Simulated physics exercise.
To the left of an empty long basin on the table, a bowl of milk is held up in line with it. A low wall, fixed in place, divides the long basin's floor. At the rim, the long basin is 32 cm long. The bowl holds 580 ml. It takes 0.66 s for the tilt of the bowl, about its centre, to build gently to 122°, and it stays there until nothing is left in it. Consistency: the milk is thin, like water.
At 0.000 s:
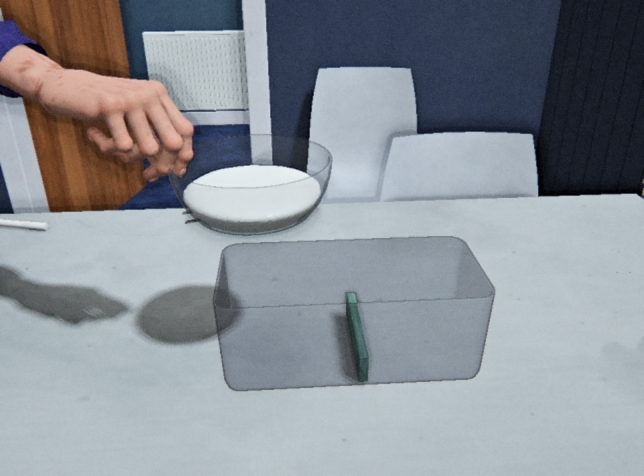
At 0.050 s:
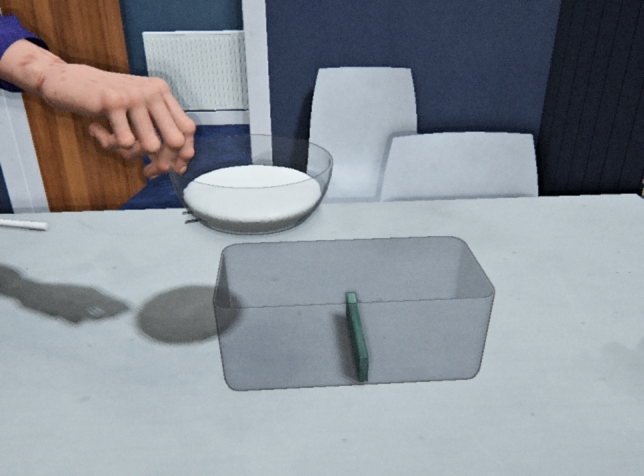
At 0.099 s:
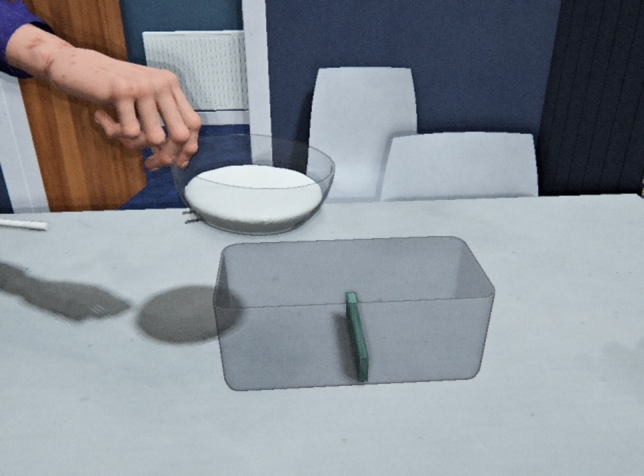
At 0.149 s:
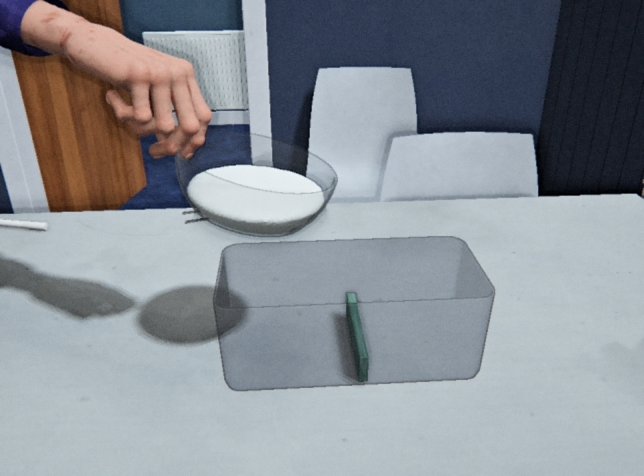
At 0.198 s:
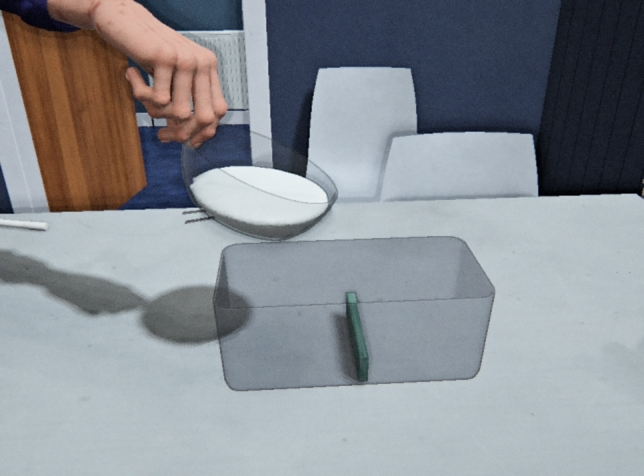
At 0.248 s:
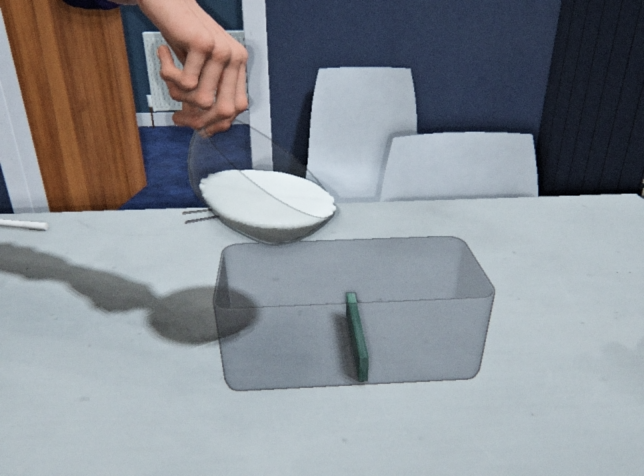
On a pale table, behind and left of a clear, empty long basin with a low green wall across its floor, a hand gradually tilted a see-through bowl of milk rightward, its white contents staying inside.
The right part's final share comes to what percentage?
It comes to roughly 39 %.
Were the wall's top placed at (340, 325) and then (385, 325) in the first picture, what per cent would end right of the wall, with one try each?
I'd say 60 percent on the first go, 15 percent on the next.
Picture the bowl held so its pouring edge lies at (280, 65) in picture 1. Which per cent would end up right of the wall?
In that case roughly 15 per cent.
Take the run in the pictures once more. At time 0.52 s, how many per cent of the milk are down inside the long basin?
I'd put it near 92 percent.
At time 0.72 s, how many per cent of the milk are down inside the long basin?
Roughly 94 percent of it.
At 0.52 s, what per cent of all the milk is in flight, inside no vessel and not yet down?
Some 6 per cent, I reckon.
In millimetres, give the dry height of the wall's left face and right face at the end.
Measured: Left around 24 mm, right around 28 mm.
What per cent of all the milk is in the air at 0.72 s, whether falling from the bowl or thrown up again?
Roughly 6 %.
By 0.52 s the tilt is 109° and 3 per cent is still to pour, 53 is left of the wall and 38 right of it.
By 0.72 s the tilt is 122° and 0 per cent is still to pour, 55 is left of the wall and 38 right of it.
By 0.93 s the tilt is 122° and 0 per cent is still to pour, 58 is left of the wall and 39 right of it.
By 1.16 s the tilt is 122° and 0 per cent is still to pour, 58 is left of the wall and 39 right of it.
At rest 58 per cent lies left of the wall, 39 right of it and 3 outside.
